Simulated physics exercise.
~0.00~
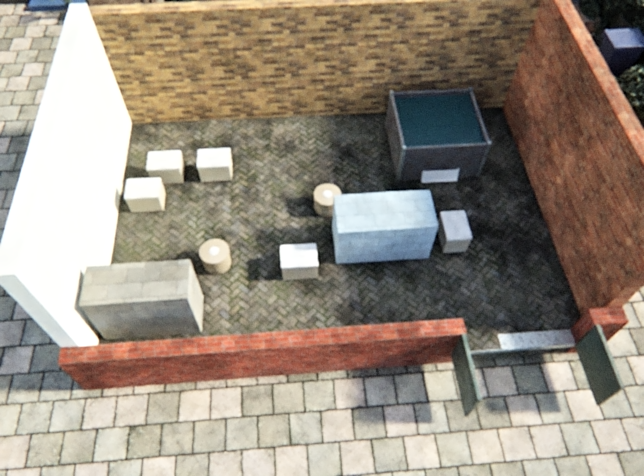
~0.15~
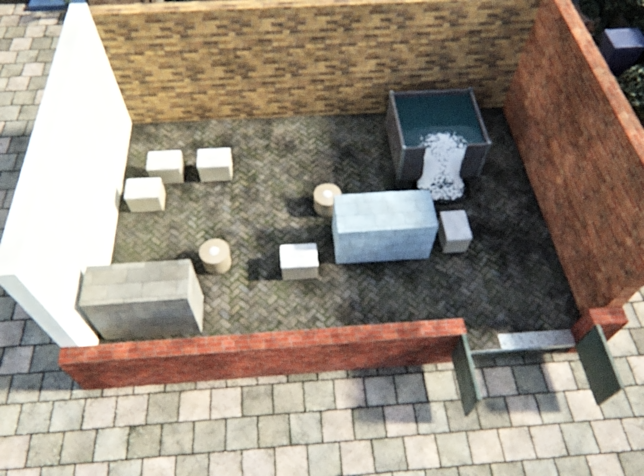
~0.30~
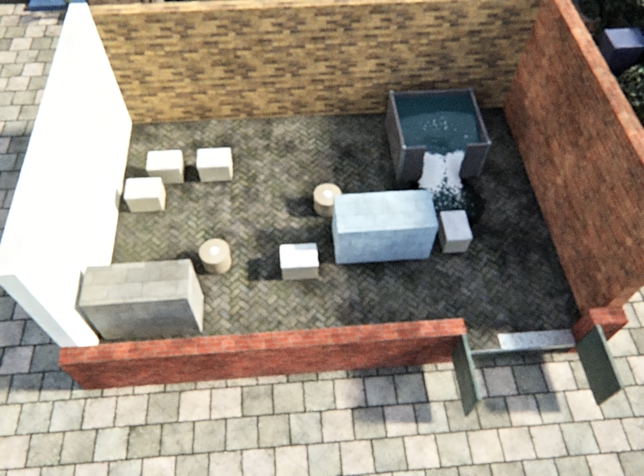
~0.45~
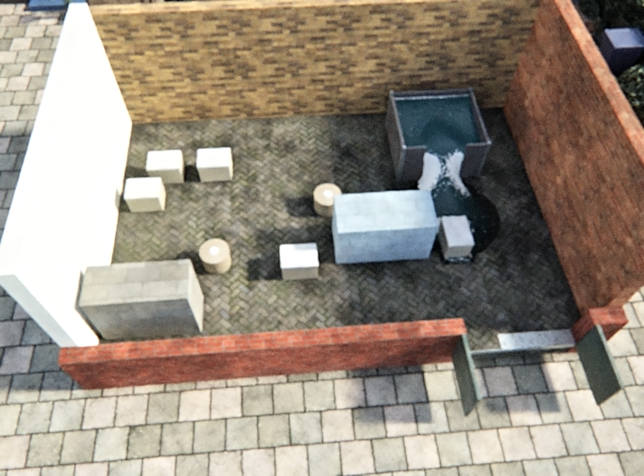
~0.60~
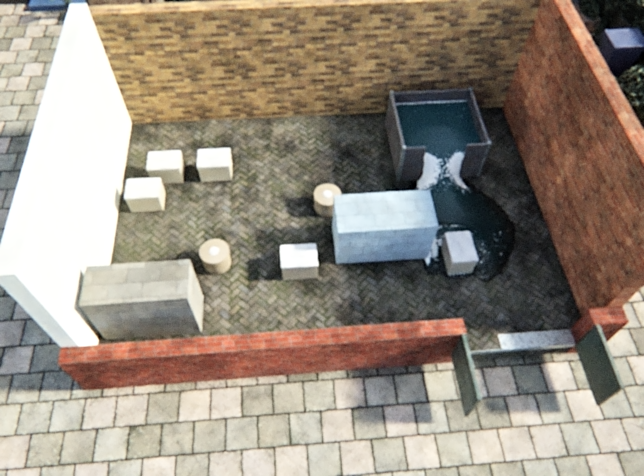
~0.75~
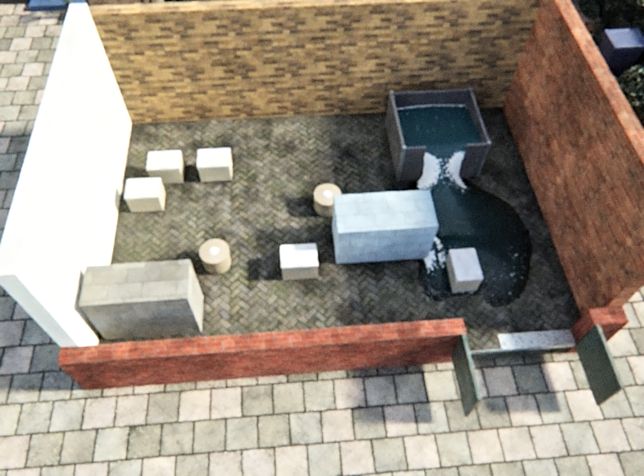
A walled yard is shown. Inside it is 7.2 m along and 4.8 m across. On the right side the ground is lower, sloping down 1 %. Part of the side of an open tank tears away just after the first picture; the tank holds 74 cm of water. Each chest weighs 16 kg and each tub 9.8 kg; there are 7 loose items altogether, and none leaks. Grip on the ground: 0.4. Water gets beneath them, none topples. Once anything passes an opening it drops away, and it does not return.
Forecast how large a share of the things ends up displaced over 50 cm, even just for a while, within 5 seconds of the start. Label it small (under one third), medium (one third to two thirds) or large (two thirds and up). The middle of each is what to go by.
Small.
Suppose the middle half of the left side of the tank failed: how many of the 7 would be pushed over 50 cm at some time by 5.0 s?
Then it comes to 4.
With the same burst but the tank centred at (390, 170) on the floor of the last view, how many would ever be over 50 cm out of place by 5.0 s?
Result: 3 of them.
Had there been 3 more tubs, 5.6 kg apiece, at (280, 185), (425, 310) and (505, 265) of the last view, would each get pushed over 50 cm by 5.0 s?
Below, above, above.
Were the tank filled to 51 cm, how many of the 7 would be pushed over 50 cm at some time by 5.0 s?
In that case 1 of them.
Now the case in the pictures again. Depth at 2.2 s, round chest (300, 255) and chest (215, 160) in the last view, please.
Close to 0 and 0 centimetres.
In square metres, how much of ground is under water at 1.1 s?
About 9.5 m2.
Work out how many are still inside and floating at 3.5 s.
It comes to 0.
After 1.1 s 1 of 7 are over 50 cm from their spots; 0 afloat.
After 2.2 s 1 of 7 are over 50 cm from their spots; 0 afloat.
After 3.5 s 1 of 7 are over 50 cm from their spots; 0 afloat.
After 5.0 s 1 of 7 are over 50 cm from their spots, and 1 have been at some point; 0 afloat.
